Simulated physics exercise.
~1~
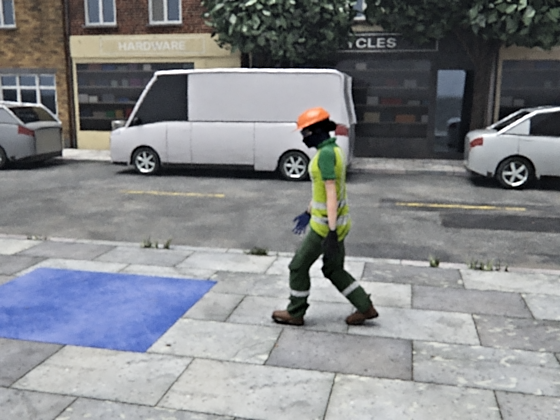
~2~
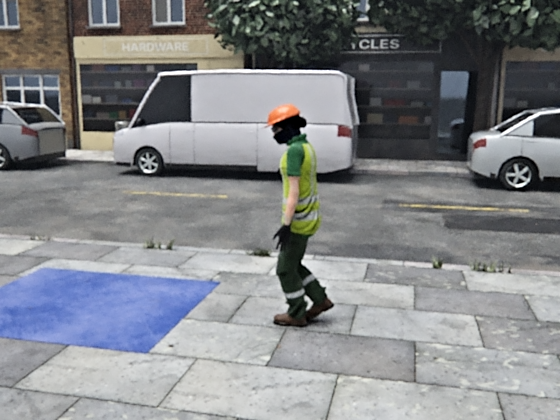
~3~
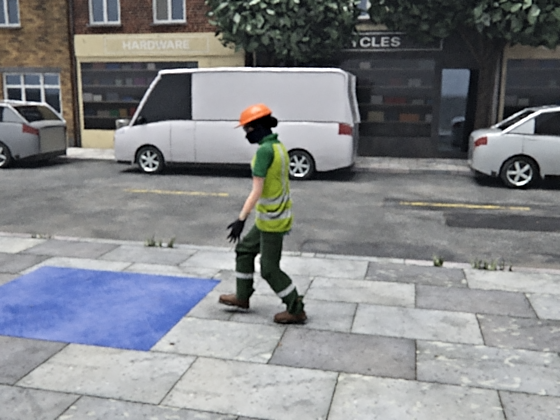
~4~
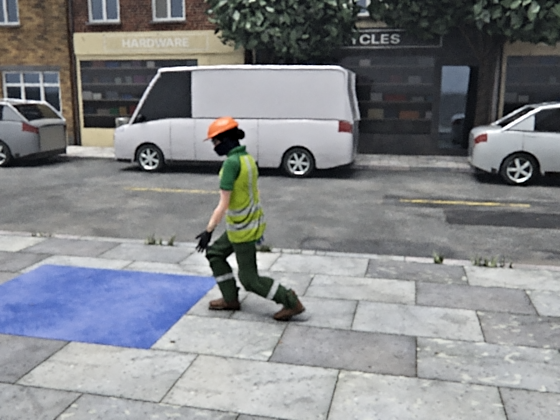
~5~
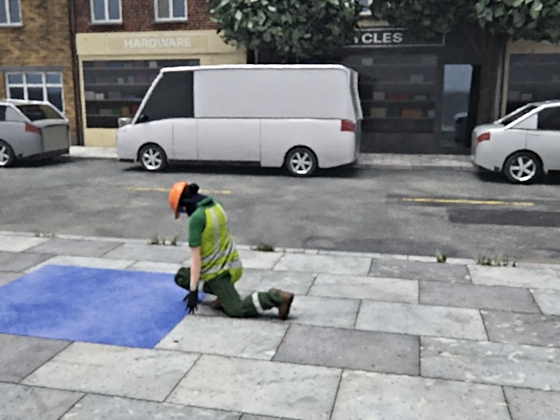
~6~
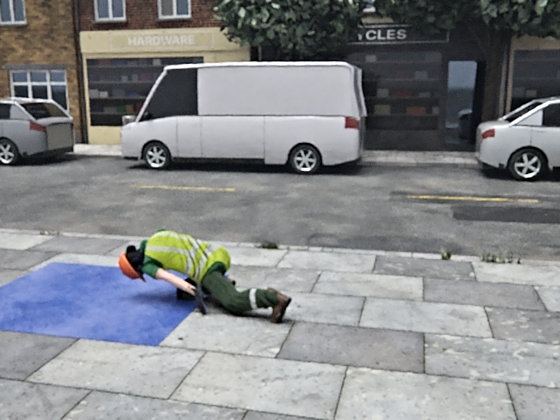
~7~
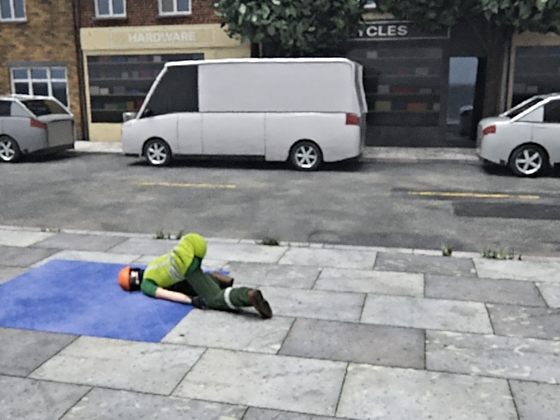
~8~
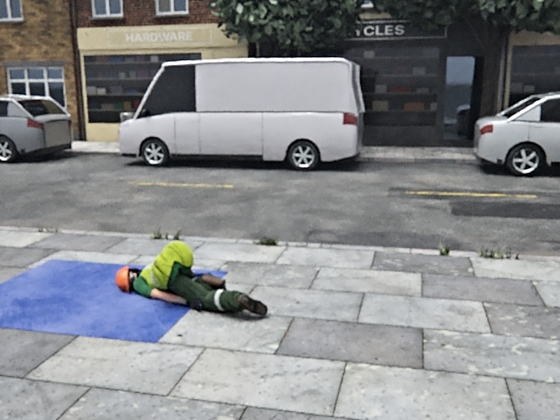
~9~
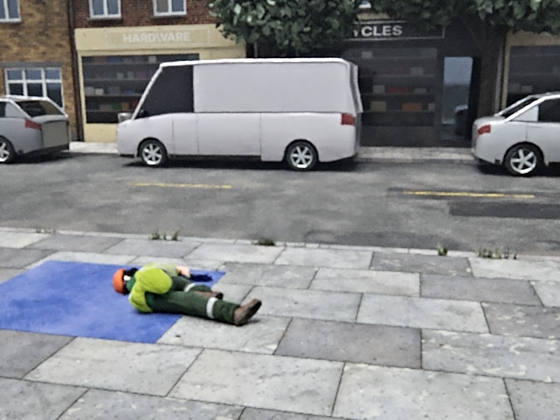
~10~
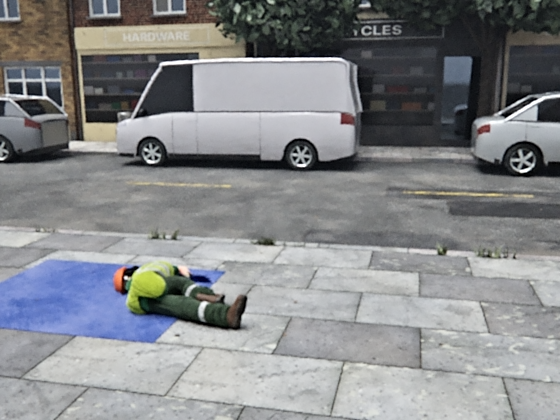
The video shows a person in an orange helmet and yellow vest walking left along a paved sidewalk toward a blue mat, then dropping to the knees, pitching forward onto it, and rolling over to lie with the upper body on the mat and feet on the paving.
